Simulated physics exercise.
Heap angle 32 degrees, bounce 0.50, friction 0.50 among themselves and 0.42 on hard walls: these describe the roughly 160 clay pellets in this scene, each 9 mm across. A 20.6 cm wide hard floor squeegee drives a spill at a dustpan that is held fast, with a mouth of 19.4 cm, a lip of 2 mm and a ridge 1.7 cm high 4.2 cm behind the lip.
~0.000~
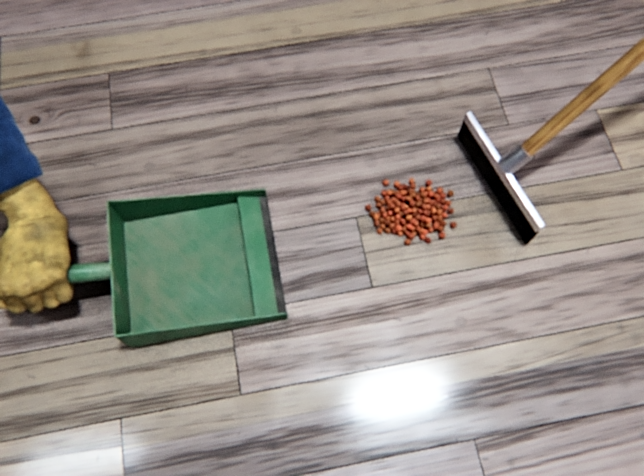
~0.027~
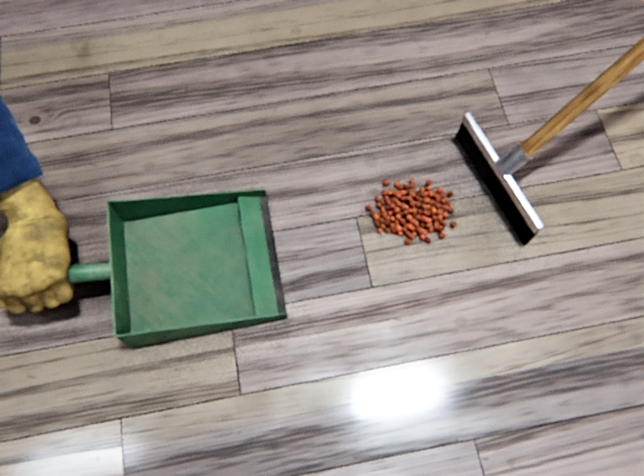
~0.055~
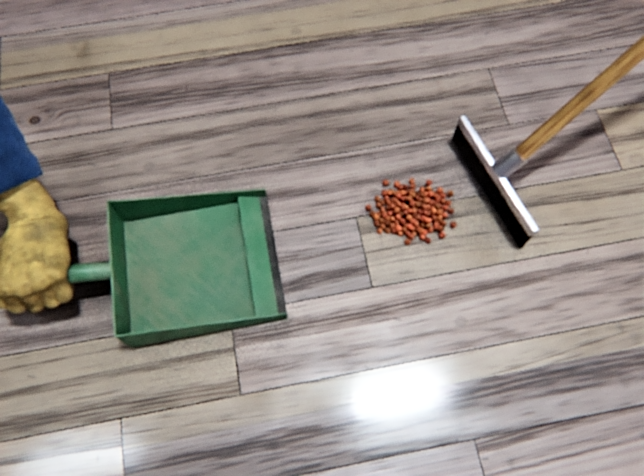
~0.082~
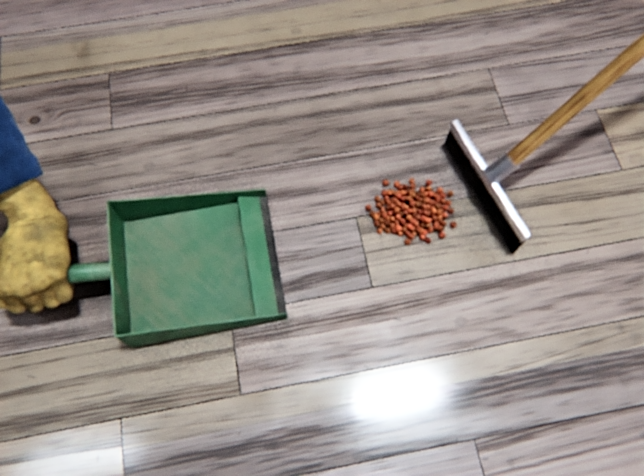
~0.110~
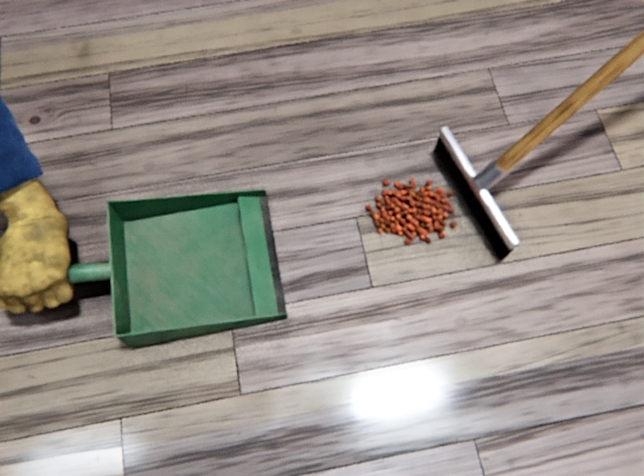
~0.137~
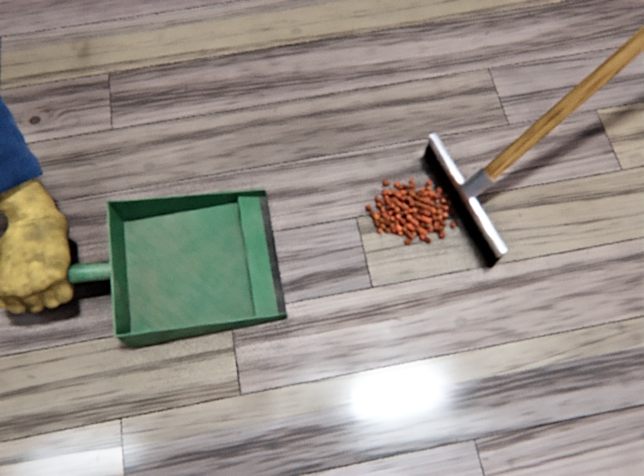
A yellow-gloved hand held a green dustpan still on the wooden floor while a wide squeegee with a wooden handle slid a short way left and towards the viewer, just reaching a small heap of reddish-brown pellets.
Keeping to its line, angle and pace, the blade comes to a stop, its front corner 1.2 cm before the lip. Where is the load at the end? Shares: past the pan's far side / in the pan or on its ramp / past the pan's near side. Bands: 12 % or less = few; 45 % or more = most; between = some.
Shares - far side: Few; pan: Some; near side: Some.
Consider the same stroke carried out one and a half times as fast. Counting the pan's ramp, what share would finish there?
In that case roughly 35 percent.
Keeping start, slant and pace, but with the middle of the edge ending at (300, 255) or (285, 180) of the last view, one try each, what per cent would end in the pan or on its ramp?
I'd expect around 30 percent, then around 10 percent.
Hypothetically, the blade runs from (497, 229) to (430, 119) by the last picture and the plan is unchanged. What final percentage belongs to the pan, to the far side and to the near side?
Pan: 10, far side: 10, near side: 5.
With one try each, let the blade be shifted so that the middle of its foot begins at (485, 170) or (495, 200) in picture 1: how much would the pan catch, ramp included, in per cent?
Around 25 percent, then around 20 percent.
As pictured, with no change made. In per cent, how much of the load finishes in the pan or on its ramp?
About 30 %.
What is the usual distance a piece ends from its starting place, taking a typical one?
About 24 cm.
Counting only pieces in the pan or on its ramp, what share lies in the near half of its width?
Some 80 per cent.
Then, at 0.31 s, middle of the blade 16 cm from the lip; 0 % over the lip, far side 0 %, near side 0 %.
After 0.43 s, middle of the blade 7 cm from the lip; 0 % over the lip, far side 5 %, near side 10 %.
Then, at 0.67 s, middle of the blade 4 cm from the lip; 30 % over the lip, far side 5 %, near side 20 %.
At rest (1.0 s), far side 5 %, pan 30 %, near side 20 %, in front of the lip or behind the blade 45 %.
